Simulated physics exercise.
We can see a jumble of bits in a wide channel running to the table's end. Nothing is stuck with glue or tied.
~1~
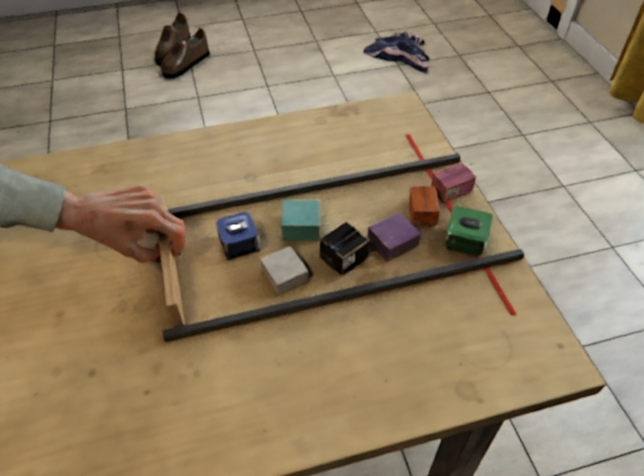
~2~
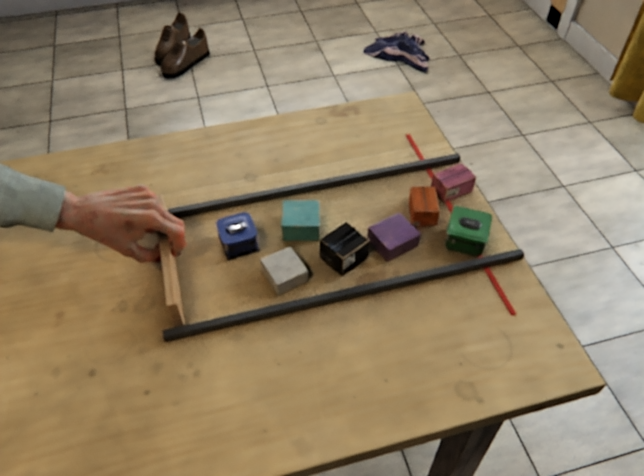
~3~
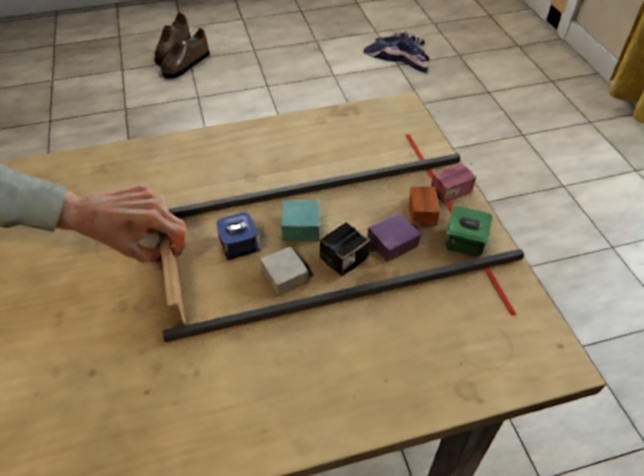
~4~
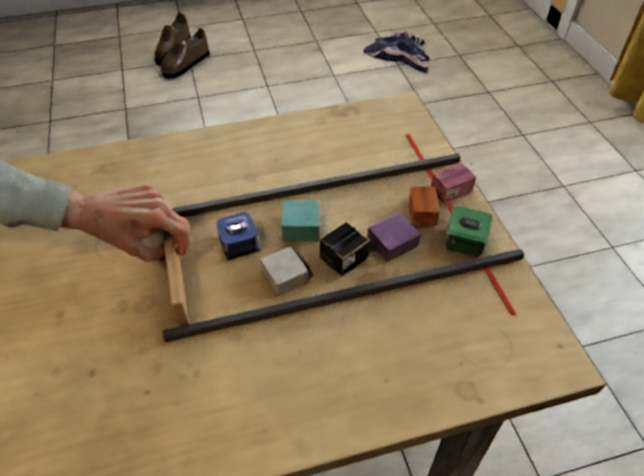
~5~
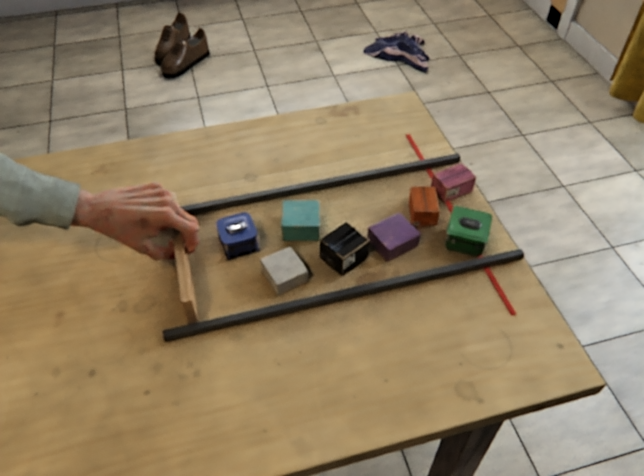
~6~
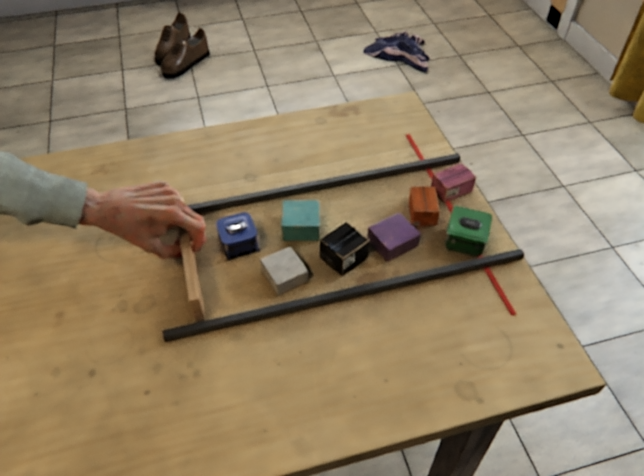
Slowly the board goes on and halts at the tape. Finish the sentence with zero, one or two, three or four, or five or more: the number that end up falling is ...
The number that end up falling is five or more.
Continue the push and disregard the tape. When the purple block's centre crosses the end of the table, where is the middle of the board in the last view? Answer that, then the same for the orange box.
The middle is at (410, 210) when it's the purple block, and at (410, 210) when it's the orange box.
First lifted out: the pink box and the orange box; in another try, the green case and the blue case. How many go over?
4, then 4.
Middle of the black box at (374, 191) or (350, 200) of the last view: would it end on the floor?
Result by position: It leaves the top / leaves the top.
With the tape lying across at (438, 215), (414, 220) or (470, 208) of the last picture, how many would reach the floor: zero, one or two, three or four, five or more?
Falls: Either three or four; 3 or 4; five or more.
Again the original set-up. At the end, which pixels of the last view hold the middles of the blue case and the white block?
Answer: First (463, 190), after that (484, 229).
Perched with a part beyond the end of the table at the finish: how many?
The tally is 0.
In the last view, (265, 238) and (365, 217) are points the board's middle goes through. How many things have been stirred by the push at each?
That gives 3 for the first and 8 for the second.
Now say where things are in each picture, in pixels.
Pink box (453, 182); green case (468, 231); orange box (424, 206); board (169, 258); tape (453, 212), in the first picture.
Green case (468, 231); black box (344, 249), in the second picture.
Orange box (424, 206); board (169, 258), in the third picture.
Pink box (453, 183); blue case (238, 236), in the fourth picture.
Green case (468, 231); turquoise block (301, 220), in the fifth picture.
Pink box (453, 183); green case (468, 231); orange box (424, 206); board (188, 254); tape (453, 212), in the sixth picture.
Soon after, none off yet; pink box at rest near (453, 183); green case at rest near (468, 231); orange box at rest near (424, 206).
In the end, the number that fall off is five or more; gone, turquoise block, black box, purple block, orange box, green case and pink box.
